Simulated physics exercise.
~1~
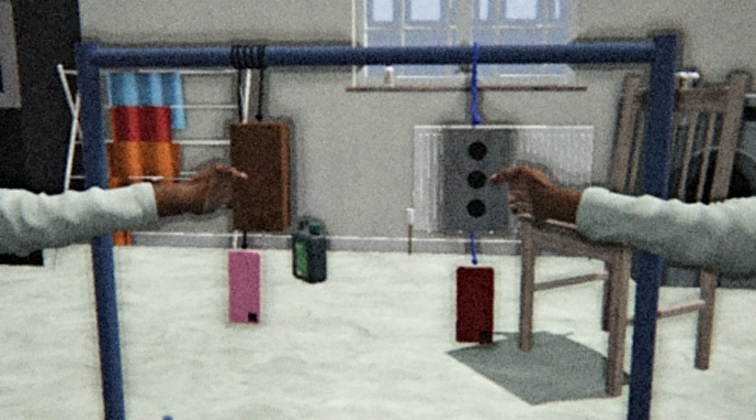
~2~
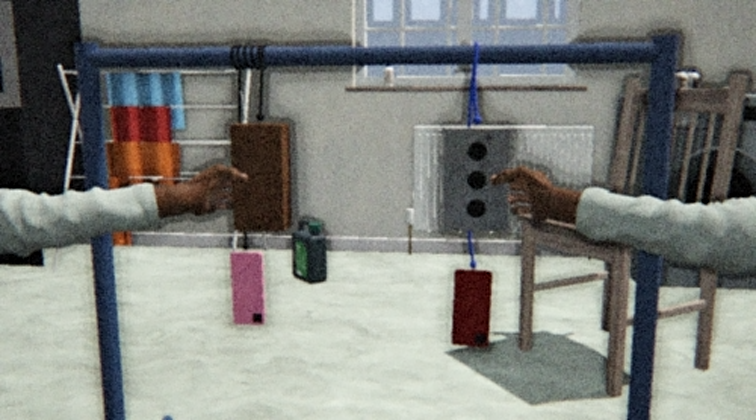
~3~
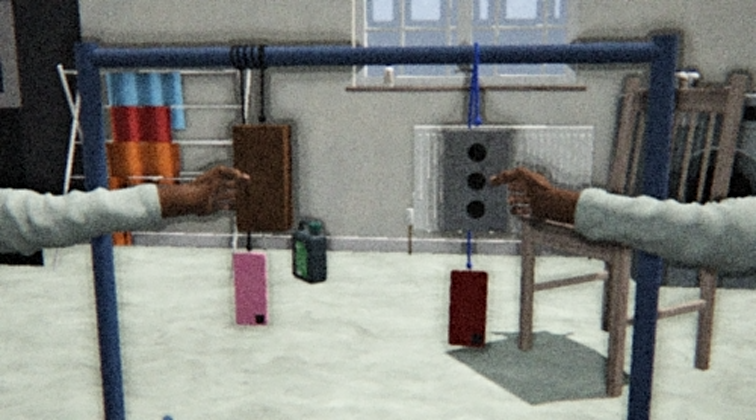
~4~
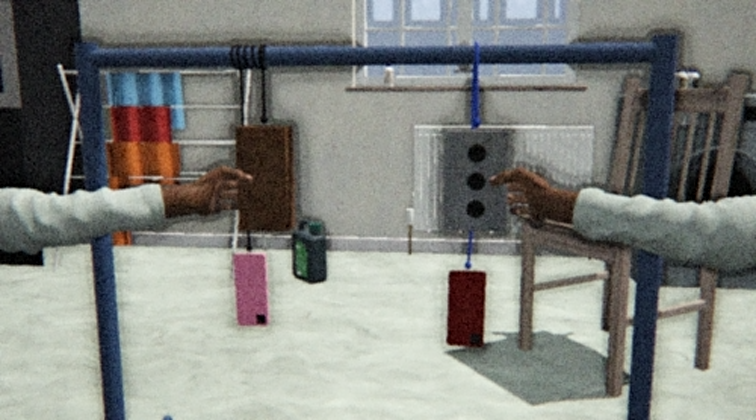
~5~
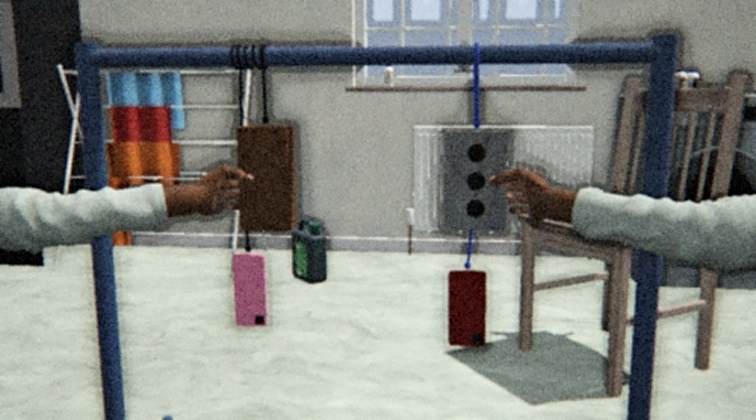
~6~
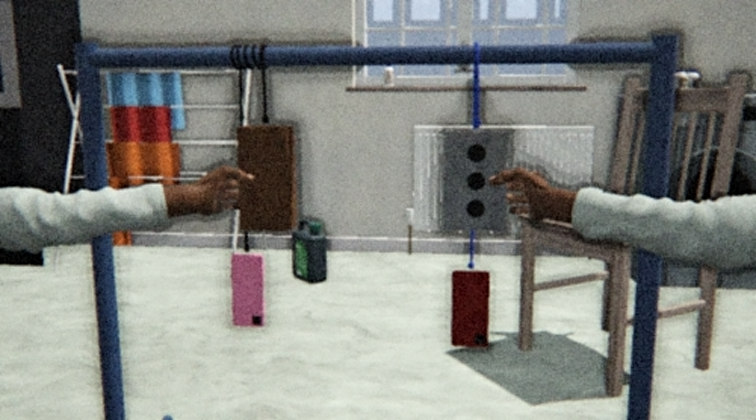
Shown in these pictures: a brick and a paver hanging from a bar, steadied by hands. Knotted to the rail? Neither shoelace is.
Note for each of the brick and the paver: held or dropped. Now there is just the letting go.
Result: The brick held; the paver dropped.
Then, 0.42 s after the last picture, brick hanging near (266, 174); paver dropping near (471, 331).
Then, 0.76 s after the last picture, brick hanging near (266, 173); paver on the floor.
At rest, brick hanging near (267, 173); paver on the floor. The brick stays hanging and the paver drops.
